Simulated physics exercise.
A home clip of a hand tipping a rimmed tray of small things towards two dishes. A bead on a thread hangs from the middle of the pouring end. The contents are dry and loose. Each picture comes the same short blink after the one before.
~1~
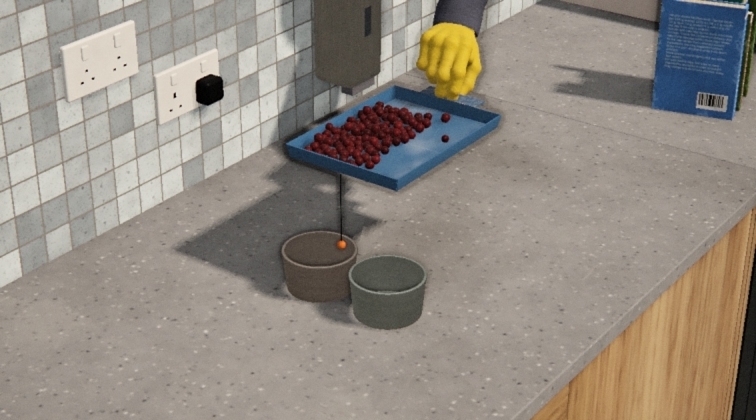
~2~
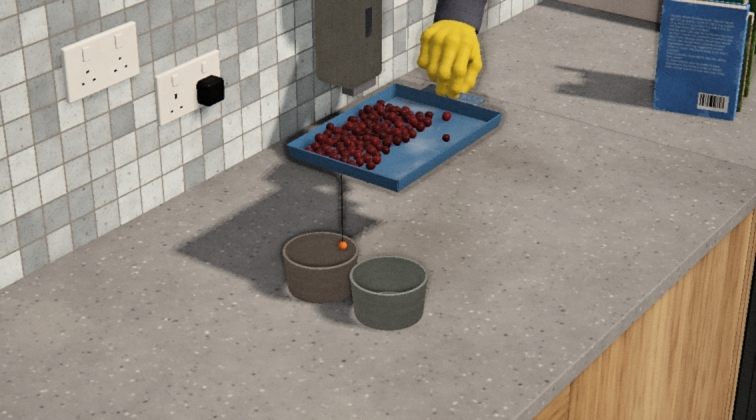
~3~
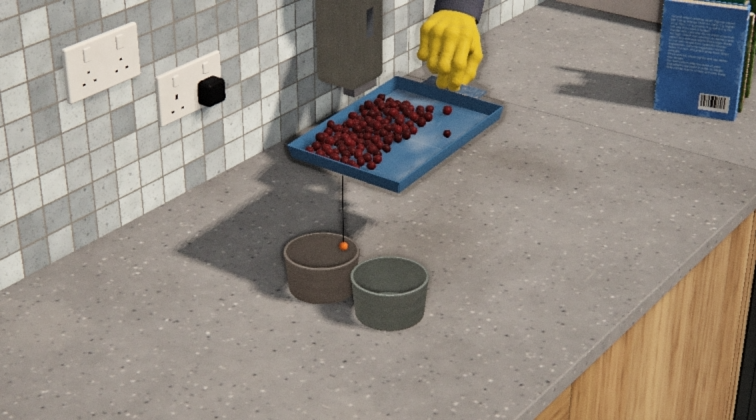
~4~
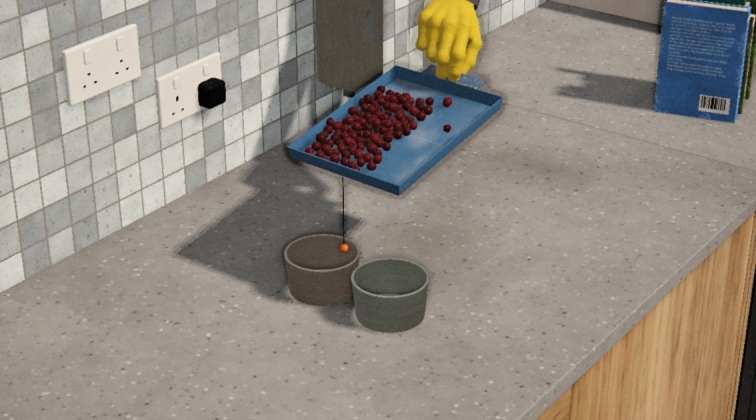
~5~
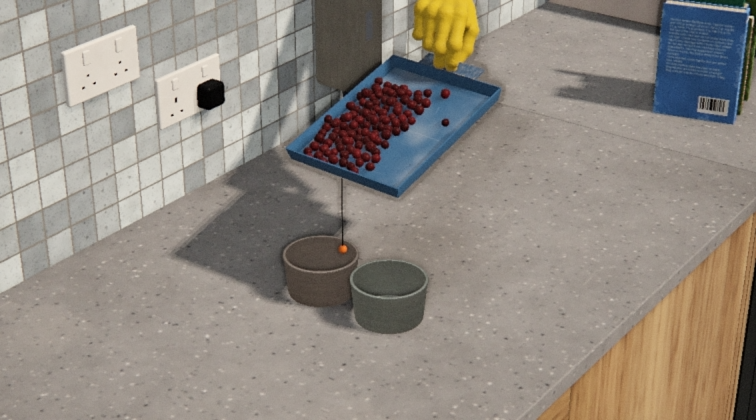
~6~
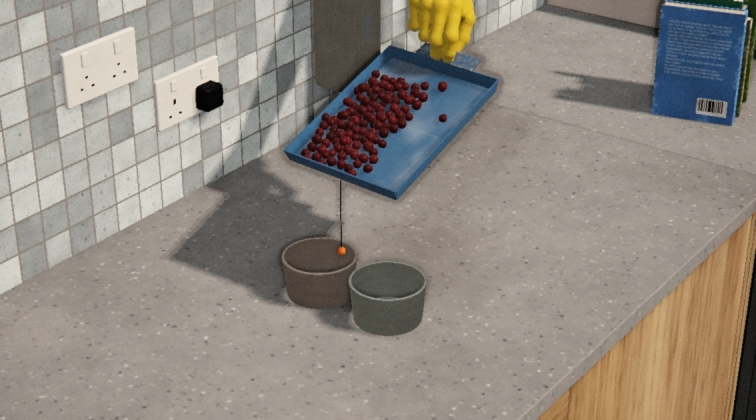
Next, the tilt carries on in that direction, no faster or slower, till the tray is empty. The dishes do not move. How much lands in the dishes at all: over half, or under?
In the dishes lies less than half of it.
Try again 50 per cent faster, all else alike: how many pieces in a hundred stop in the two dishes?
It comes to 10 per cent or so.
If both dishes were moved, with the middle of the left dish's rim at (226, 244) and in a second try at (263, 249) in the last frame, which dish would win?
One: The dish on the right. Two: The right-hand dish.
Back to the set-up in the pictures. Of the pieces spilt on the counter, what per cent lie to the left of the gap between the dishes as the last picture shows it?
Some 90 per cent.
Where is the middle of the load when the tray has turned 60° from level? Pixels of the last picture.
Close to (348, 143).
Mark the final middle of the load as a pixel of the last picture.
Around (310, 328).
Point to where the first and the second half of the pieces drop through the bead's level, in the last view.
First near (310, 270), later near (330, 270).
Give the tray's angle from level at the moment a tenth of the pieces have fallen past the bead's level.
Around 85° of tilt.
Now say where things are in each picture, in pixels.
The first frame shows corners of the pouring end near (290, 144) and (397, 178), level; middle of the load near (365, 136), dried cherries; left dish near (297, 279); right dish near (366, 305); bead on its thread near (341, 245).
The second frame shows corners of the pouring end near (291, 144) and (398, 179), level; middle of the load near (366, 136).
The third frame shows corners of the pouring end near (292, 145) and (398, 180), tipped barely, lowest at the right corner; middle of the load near (366, 133).
The fourth frame shows corners of the pouring end near (291, 146) and (398, 183), tipped a little, lowest at the right corner; middle of the load near (372, 122).
The fifth frame shows corners of the pouring end near (290, 147) and (397, 186), tipped a little, lowest at the right corner; middle of the load near (370, 119).
The sixth frame shows corners of the pouring end near (288, 149) and (395, 189), tipped clearly, lowest at the right corner; middle of the load near (367, 116); left dish near (297, 285); right dish near (366, 311).
Shortly afterwards, tray tipped steeply; all but a few on the tray; a little in the air.
Next, tray tipped right over; all but a few on the tray; only a few in the right dish; a little outside both.
Some moments later, tray tipped past a quarter turn; a little in the right dish; only a few in the left dish; the bulk outside both.
In the end, tray tipped past a quarter turn; a little in the right dish; only a few in the left dish; the bulk outside both.
